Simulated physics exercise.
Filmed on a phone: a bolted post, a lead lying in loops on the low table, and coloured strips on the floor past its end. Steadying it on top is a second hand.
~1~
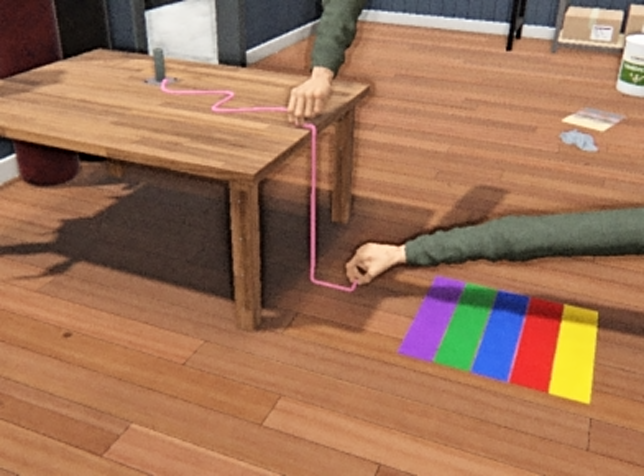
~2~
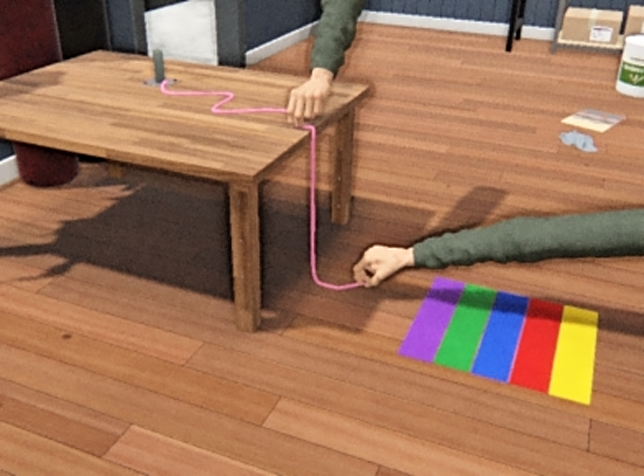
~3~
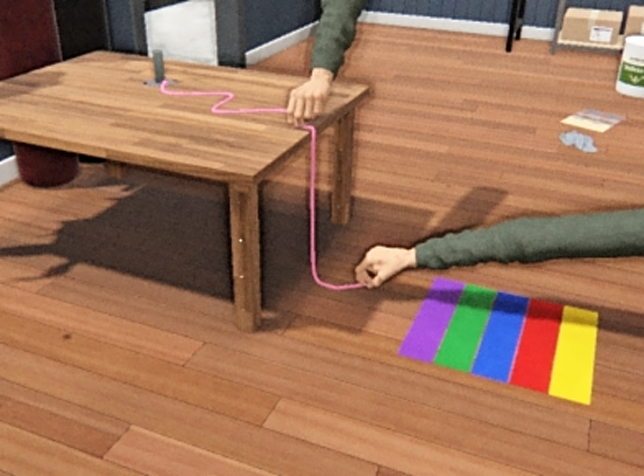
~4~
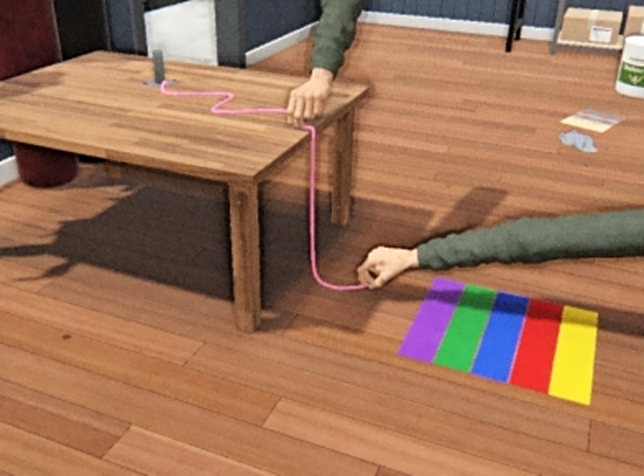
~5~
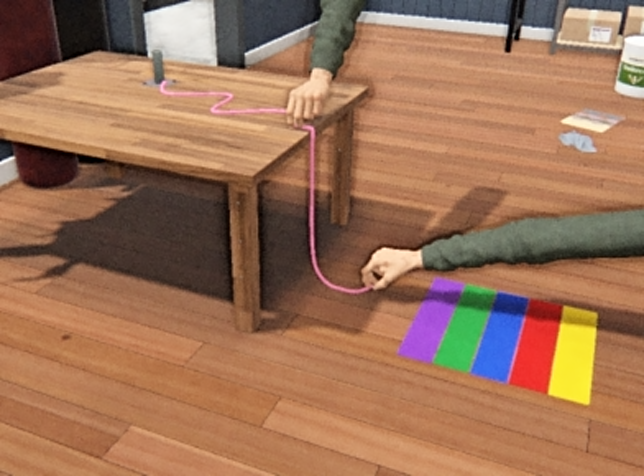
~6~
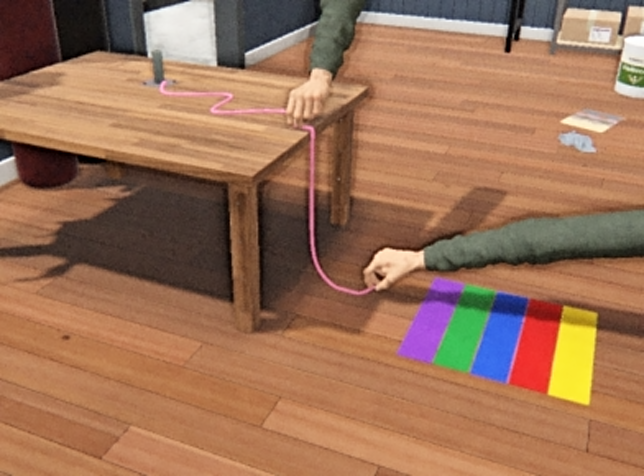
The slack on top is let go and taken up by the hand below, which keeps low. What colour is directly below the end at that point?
The colour below it is yellow.
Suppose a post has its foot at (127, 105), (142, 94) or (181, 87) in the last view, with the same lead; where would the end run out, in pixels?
(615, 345), (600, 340) and (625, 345), in that order.
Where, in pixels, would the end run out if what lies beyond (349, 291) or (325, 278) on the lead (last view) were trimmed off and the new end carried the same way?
Going through both, you get (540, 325) and then (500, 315).
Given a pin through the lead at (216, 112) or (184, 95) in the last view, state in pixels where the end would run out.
In order of the tries, close to (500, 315) and close to (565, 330).
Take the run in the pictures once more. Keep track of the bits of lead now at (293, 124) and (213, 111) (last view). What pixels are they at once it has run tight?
The first moves to (379, 164), the second to (282, 114).
Soon after, end near (511, 318); over blue.
Then, end near (558, 329); over red.
At full stretch, end near (585, 336); over yellow. The end stops over the yellow strip.
